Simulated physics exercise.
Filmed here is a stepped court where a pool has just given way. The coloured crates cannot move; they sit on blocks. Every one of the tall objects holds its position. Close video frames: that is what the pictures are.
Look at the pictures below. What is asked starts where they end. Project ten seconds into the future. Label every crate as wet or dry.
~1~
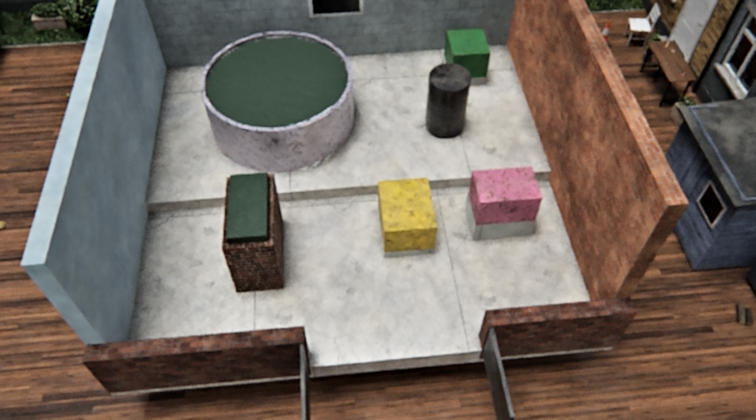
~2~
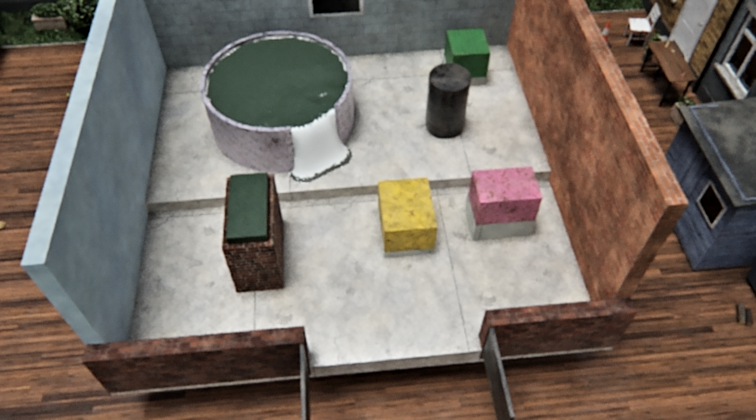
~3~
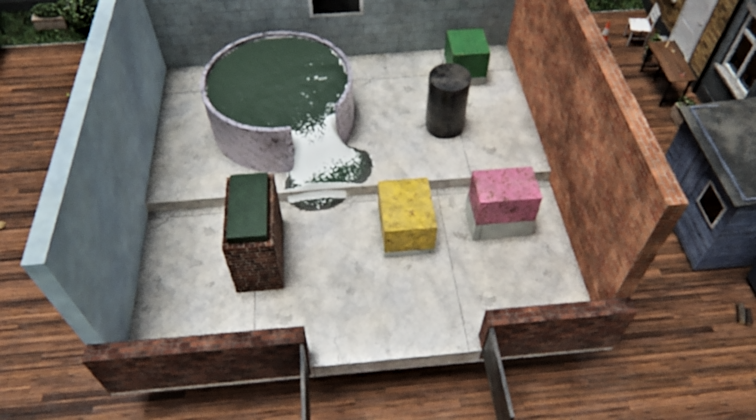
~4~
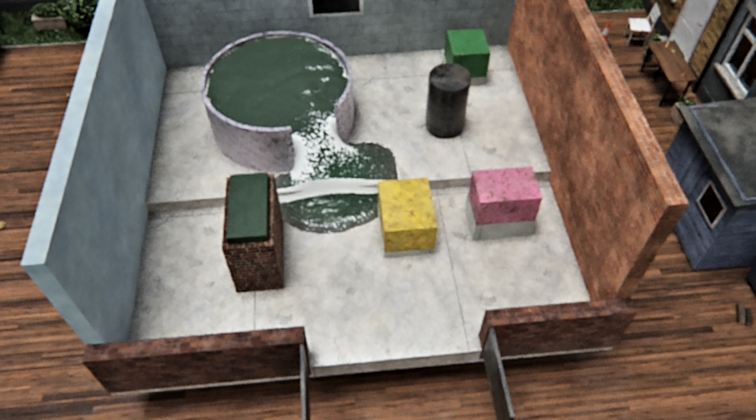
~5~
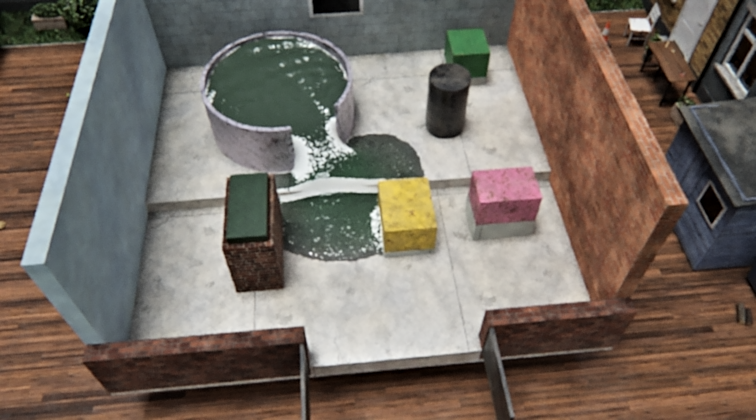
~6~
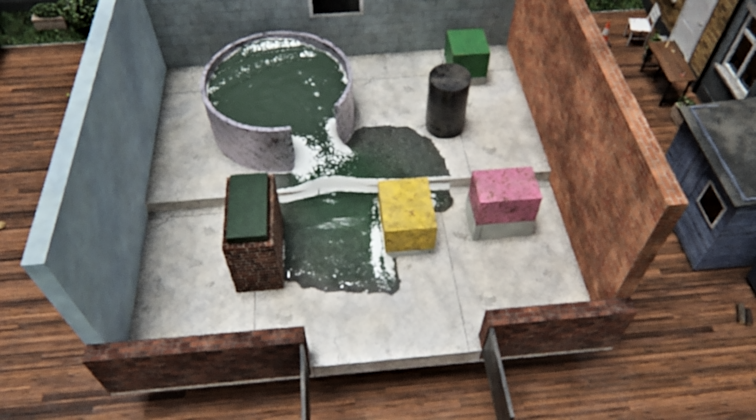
Yellow crate: Wet; green crate: Dry; pink crate: Dry.
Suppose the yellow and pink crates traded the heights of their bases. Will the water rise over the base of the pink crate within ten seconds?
I'd say the pink crate gets swamped.
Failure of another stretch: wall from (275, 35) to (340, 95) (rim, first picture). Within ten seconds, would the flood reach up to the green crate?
Taking them one by one, the green crate gets flooded.
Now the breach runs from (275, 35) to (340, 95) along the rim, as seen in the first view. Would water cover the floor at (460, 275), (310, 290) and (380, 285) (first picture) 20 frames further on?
Drenched; spared; spared.
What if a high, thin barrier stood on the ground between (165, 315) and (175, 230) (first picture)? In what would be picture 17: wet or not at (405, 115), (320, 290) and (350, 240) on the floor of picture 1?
As listed: Not flooded, flooded, under water.
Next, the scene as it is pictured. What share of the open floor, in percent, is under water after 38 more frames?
Around 65 in a hundred.
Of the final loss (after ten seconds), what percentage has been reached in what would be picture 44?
Note - share reached: 70 %.
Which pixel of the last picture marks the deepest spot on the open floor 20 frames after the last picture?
I'd put it around (500, 202).
A moment on, water covers 35 % of the floor; the yellow crate water round its plinth, the green crate not reached, the pink crate water round its plinth.
Next, water covers 45 % of the floor; the yellow crate water round its plinth, the green crate not reached, the pink crate water round its plinth.
Then, water covers 60 % of the floor; the yellow crate water round its plinth, the green crate water round its plinth, the pink crate water round its plinth.
Later, water covers 65 % of the floor; the yellow crate water round its plinth, the green crate water round its plinth, the pink crate water round its plinth.
In the end, water covers 65 % of the floor; the yellow crate was topped, the green crate stayed above the water, the pink crate stayed above the water.
